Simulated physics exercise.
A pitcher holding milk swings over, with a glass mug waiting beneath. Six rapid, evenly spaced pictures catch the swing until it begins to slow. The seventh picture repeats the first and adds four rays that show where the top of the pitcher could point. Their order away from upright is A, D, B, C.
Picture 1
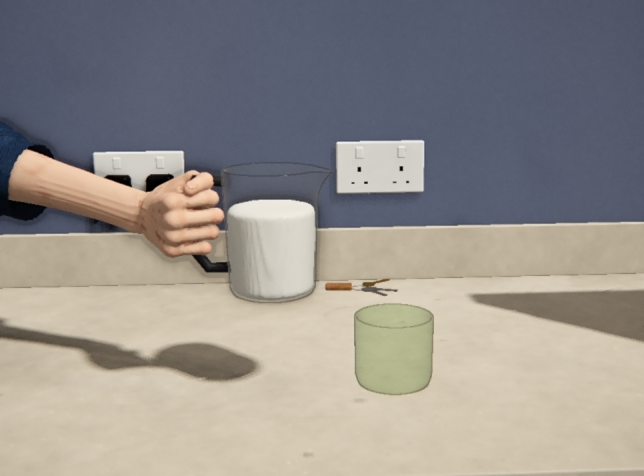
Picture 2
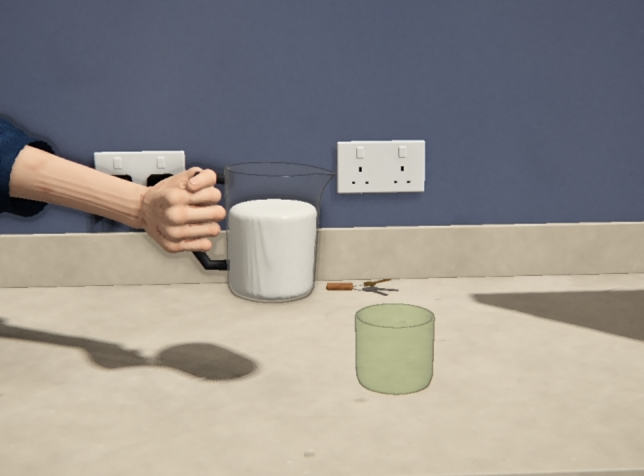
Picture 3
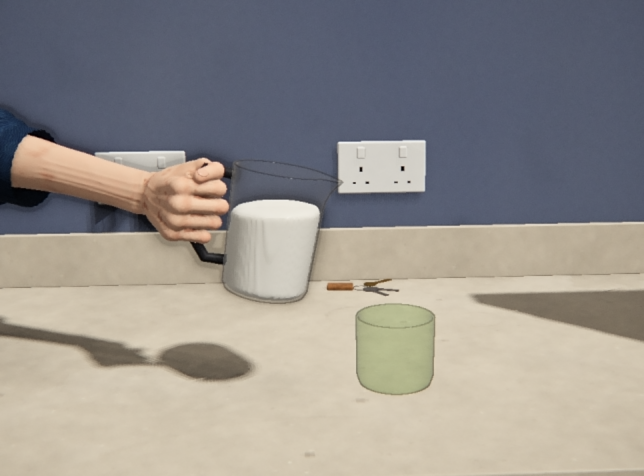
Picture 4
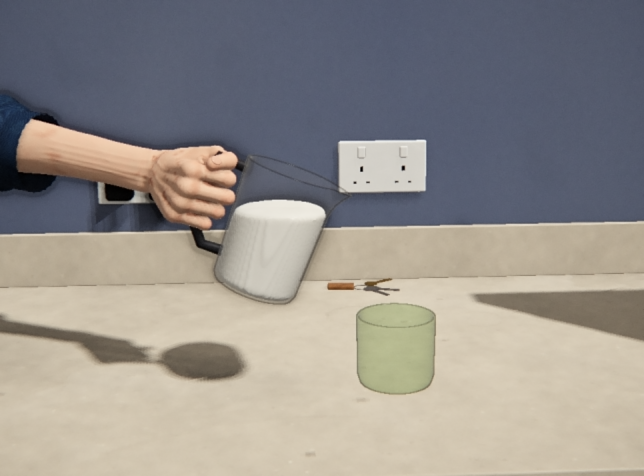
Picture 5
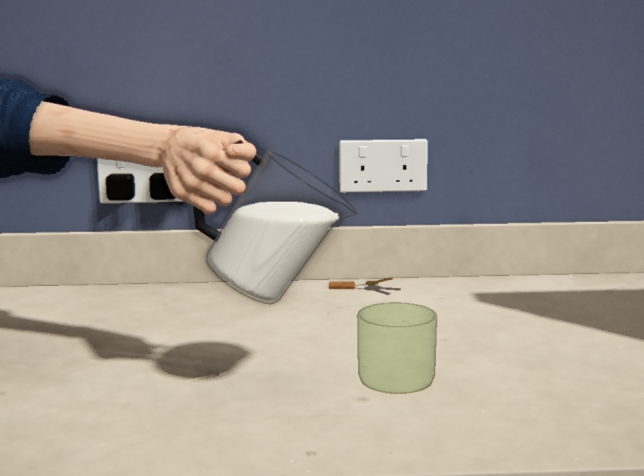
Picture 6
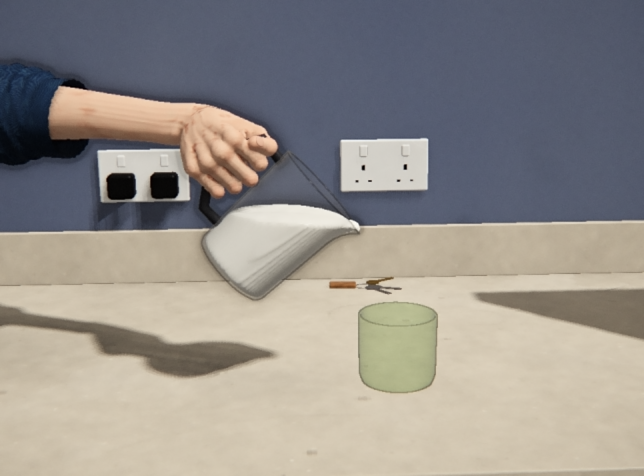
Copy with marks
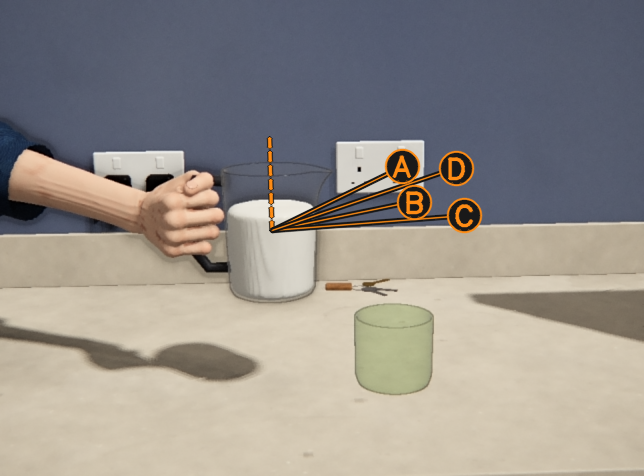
On a kitchen counter against a blue wall, a hand held a clear pitcher of milk upright, then tilted it steadily to the right near a green glass mug until the milk reached the lip.
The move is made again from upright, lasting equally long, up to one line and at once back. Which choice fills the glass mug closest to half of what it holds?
A.
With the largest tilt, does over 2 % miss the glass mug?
Yes, it does.
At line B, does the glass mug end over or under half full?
Over.
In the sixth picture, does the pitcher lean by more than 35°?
Yes, it does.
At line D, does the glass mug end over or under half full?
Over half.
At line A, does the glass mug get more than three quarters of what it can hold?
No, less.
In orange, A at (387, 174); B at (397, 204); C at (447, 216); D at (440, 173).
If A is chosen, the glass mug ends with about 49 % of what it can hold.
If B is chosen, the glass mug ends with about 83 % of what it can hold; 9 % of the milk is spilt.
If C is chosen, the glass mug ends with about 96 % of what it can hold; 14 % of the milk is spilt.
If D is chosen, the glass mug ends with about 69 % of what it can hold; 3 % of the milk is spilt.
